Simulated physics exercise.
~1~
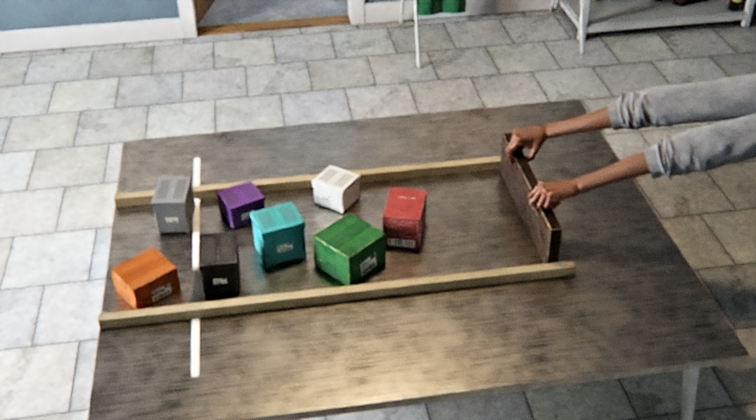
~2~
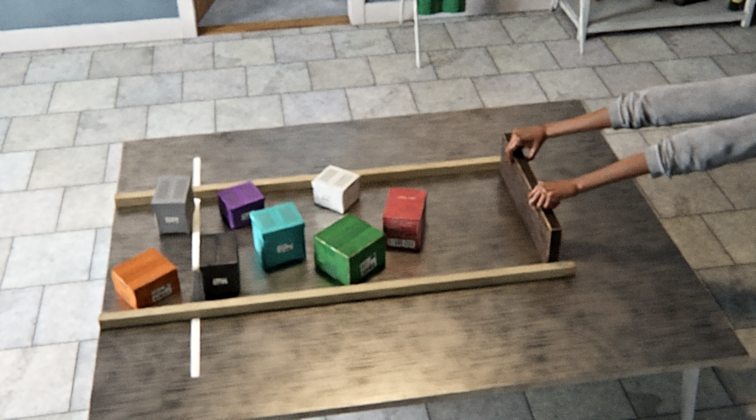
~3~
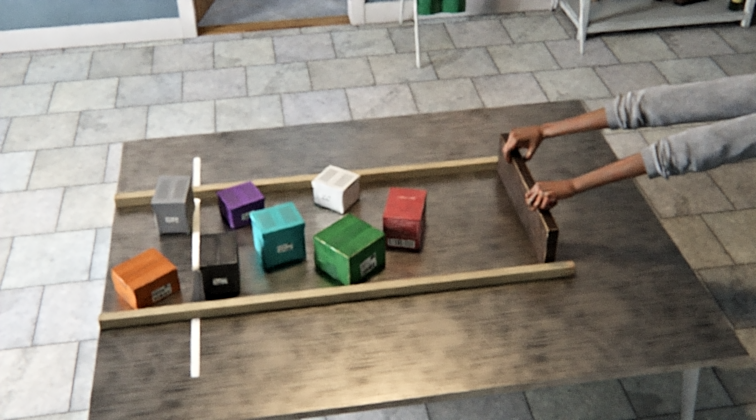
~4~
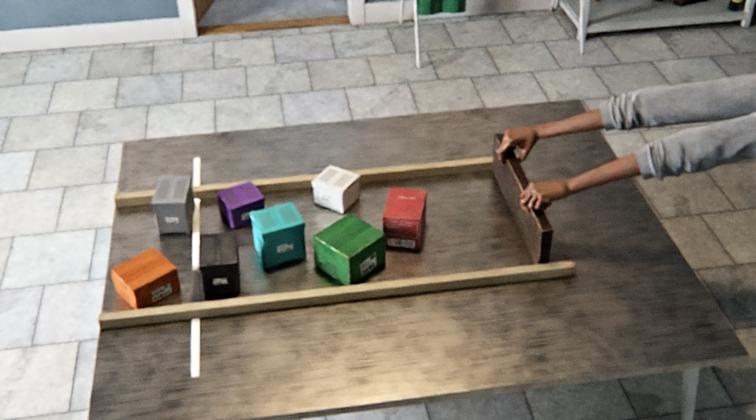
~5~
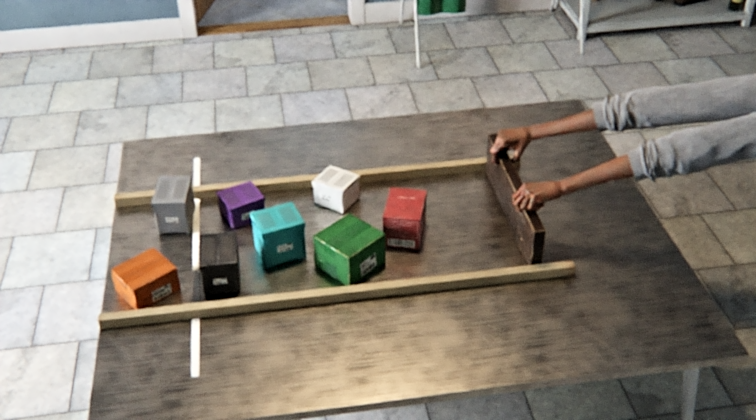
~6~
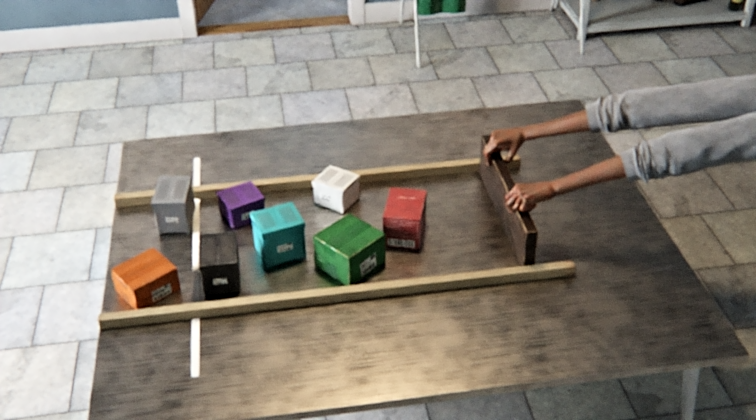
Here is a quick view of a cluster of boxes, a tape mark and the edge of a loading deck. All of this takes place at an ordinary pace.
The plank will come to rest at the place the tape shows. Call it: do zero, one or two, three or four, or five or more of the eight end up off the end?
One or two end up off it.
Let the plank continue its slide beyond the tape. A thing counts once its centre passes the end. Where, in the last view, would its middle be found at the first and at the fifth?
I'd put the first at about (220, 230) and the next at about (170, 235).
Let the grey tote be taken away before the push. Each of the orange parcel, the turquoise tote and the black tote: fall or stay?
I'd say the orange parcel gets knocked off, the turquoise tote stays aboard and the black tote stays aboard.
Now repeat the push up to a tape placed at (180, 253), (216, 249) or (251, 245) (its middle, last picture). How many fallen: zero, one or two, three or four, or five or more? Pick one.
One to two; one or two; no fall at all.
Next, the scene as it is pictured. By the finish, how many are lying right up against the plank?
It's 3 of them.
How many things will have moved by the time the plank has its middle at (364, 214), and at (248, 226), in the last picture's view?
I count 3 first and 8 after.
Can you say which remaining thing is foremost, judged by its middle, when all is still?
Answer: The black tote.
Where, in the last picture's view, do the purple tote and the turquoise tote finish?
Around (136, 225), then around (132, 243).
A little later, none off yet; orange parcel at rest near (146, 279); grey tote at rest near (175, 205); black tote at rest near (220, 264).
When it is over, the number that fall off is one or two; down, grey tote and orange parcel.
